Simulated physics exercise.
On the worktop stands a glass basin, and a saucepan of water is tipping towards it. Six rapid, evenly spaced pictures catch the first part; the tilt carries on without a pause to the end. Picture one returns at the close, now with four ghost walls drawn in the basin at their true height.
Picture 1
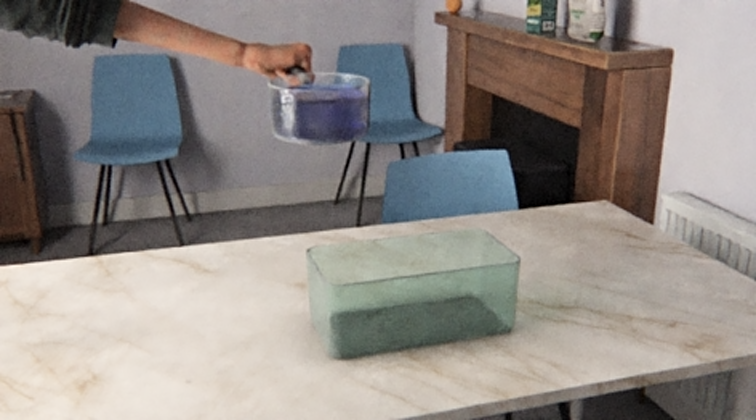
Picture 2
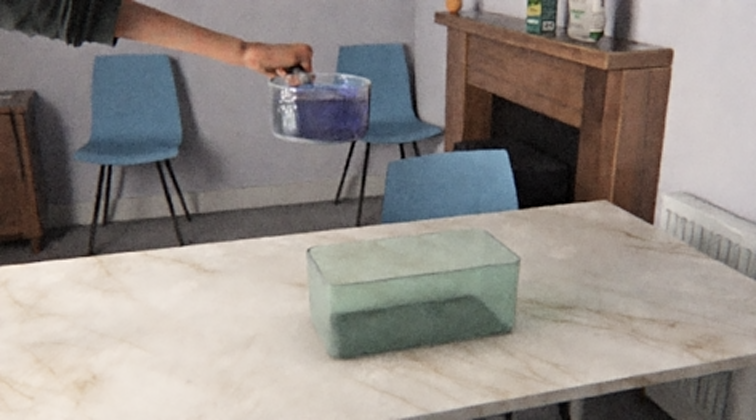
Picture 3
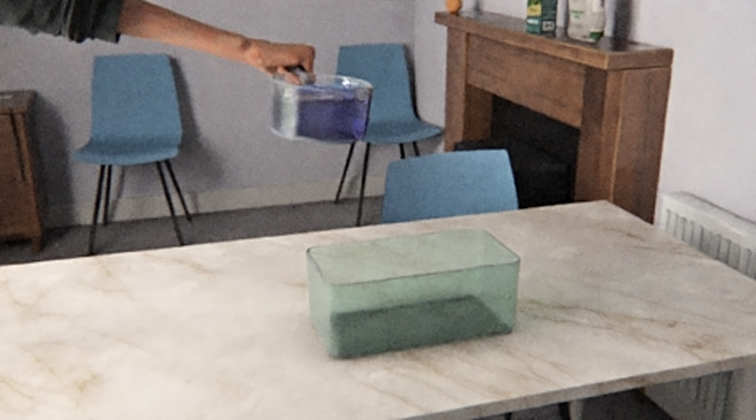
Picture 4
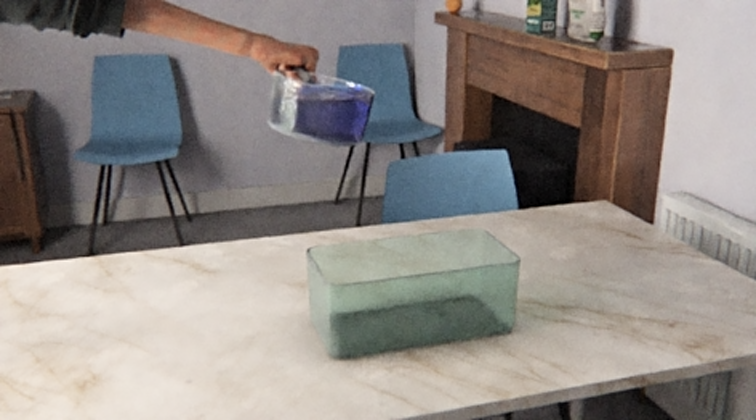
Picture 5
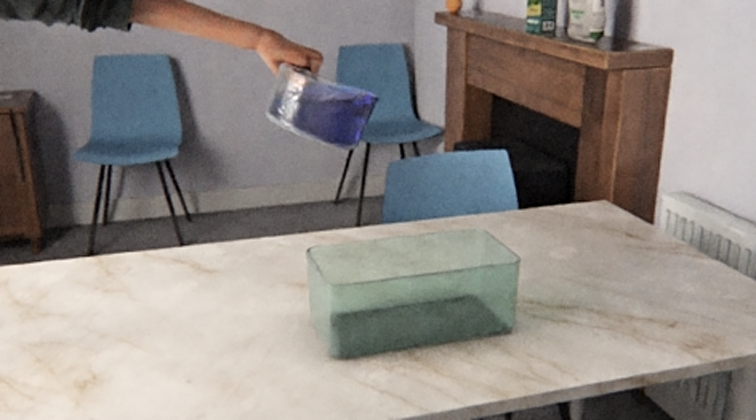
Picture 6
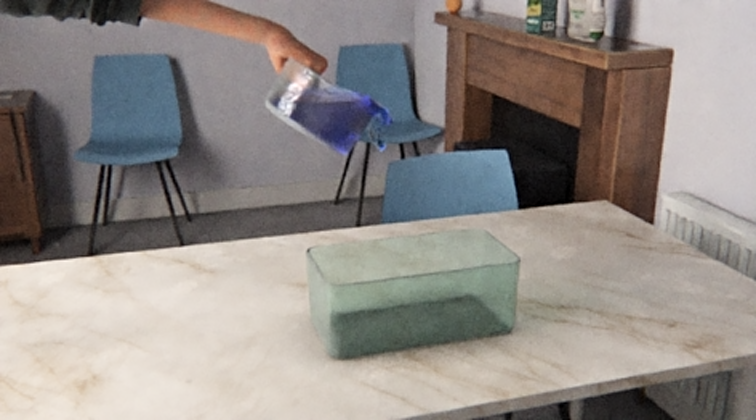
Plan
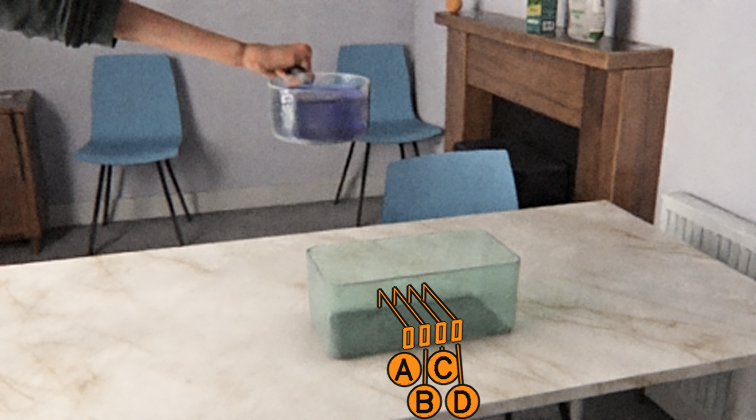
A hand reaching in from the upper left holds a clear saucepan of blue-purple water above a greenish glass basin on a pale marbled worktop. The steady, slightly raised view takes in a room with three blue chairs, a wooden fireplace and a white radiator at right. The hand keeps the pan nearly level, then tilts it rightward increasingly steeply until water slips over its lip.
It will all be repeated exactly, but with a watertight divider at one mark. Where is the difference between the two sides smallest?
Take C.
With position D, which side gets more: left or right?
The left one.
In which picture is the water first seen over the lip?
In picture 5.
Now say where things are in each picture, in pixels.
Upright, lip at (366, 78); basin from (328, 358) to (512, 329); nothing has left yet.
Upright, lip at (367, 80); nothing has left yet.
Tipped about 6°, lip at (369, 83); nothing has left yet.
Tipped about 13°, lip at (371, 89); nothing has left yet.
Tipped about 22°, lip at (372, 98); water is over the lip, down to (372, 98).
Tipped about 34°, lip at (372, 108); water is over the lip, down to (379, 145).
On the marked copy, A at (409, 352); B at (425, 350); C at (441, 347); D at (457, 344).
With A, about 25 % ends left of the wall and 73 % right of it.
With B, about 37 % ends left of the wall and 61 % right of it.
With C, about 50 % ends left of the wall and 48 % right of it.
With D, about 67 % ends left of the wall and 31 % right of it; 3 % is lost outside.
